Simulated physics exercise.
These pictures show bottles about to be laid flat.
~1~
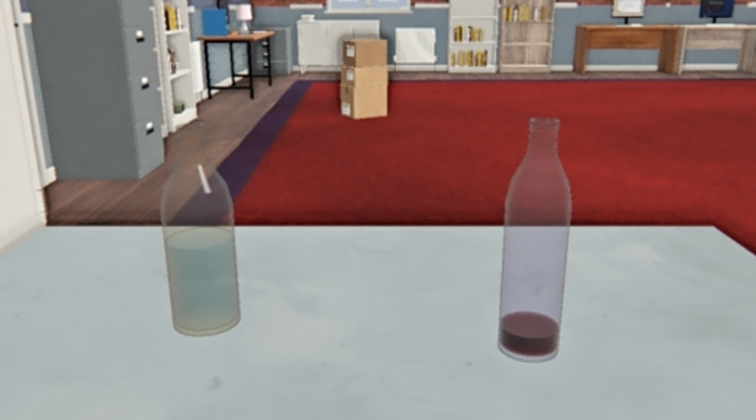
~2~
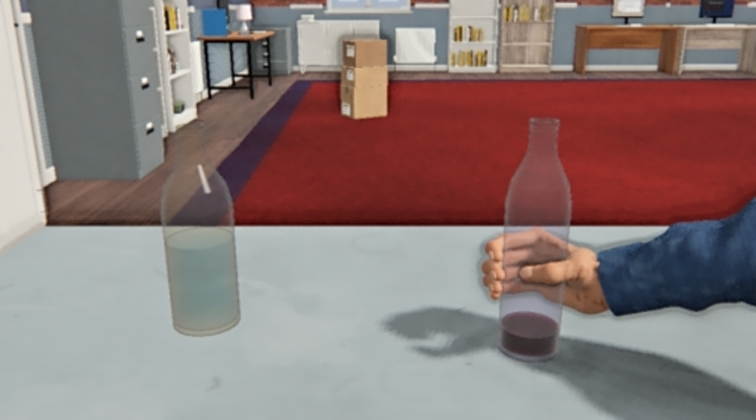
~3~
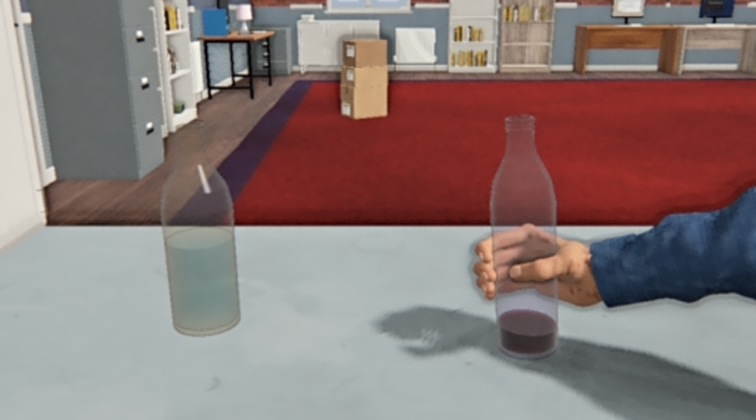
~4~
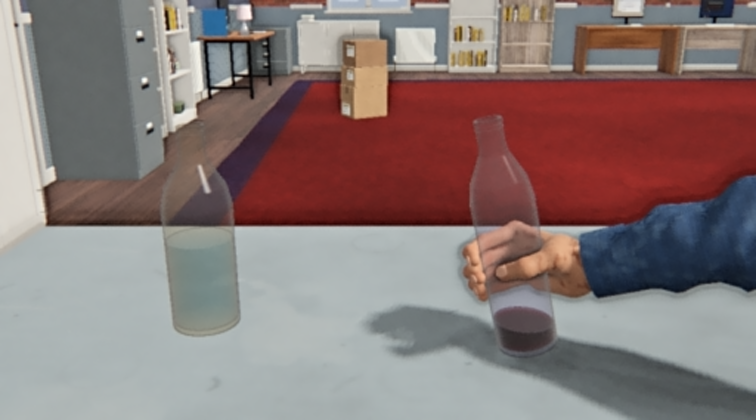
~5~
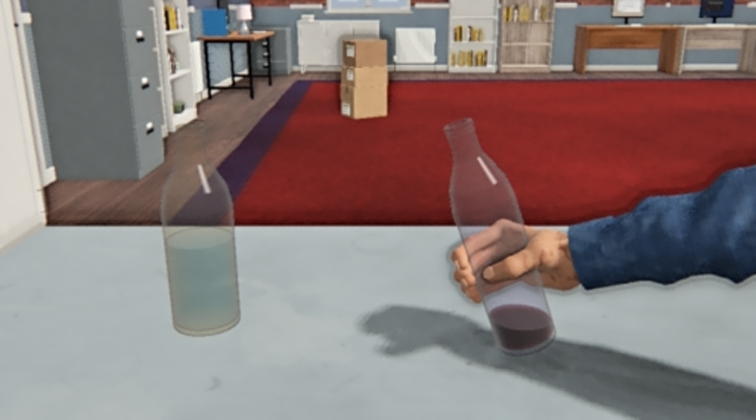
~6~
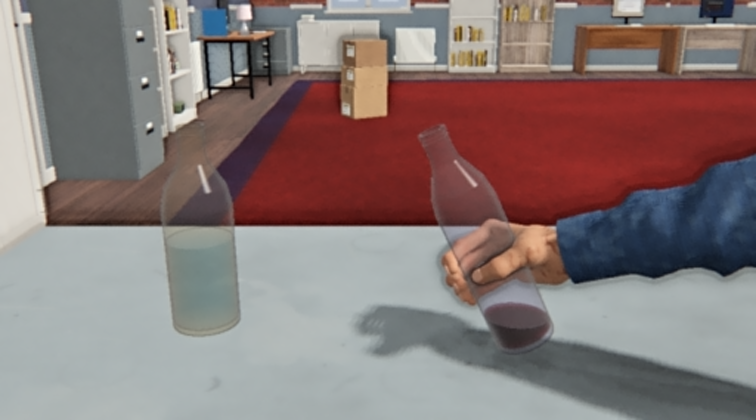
We see two clear bottles on a pale table, the left holding bluish liquid and the right a little dark liquid. A hand in a blue sleeve enters from the right, grasps the right bottle and tilts it leftward.
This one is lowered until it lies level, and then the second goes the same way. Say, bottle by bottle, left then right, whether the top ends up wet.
Wet top? Left bottle: Yes; right bottle: No.
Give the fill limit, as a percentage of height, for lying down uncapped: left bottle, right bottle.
24 and 24 per cent.
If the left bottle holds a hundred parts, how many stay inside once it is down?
It keeps about 55 per cent of what it had.
Shortly, the right bottle is nearly down; right bottle, no leak.
Then, the right bottle lies flat; right bottle, no leak.
At the finish, both lie flat; right bottle, no leak; left bottle, it leaks.
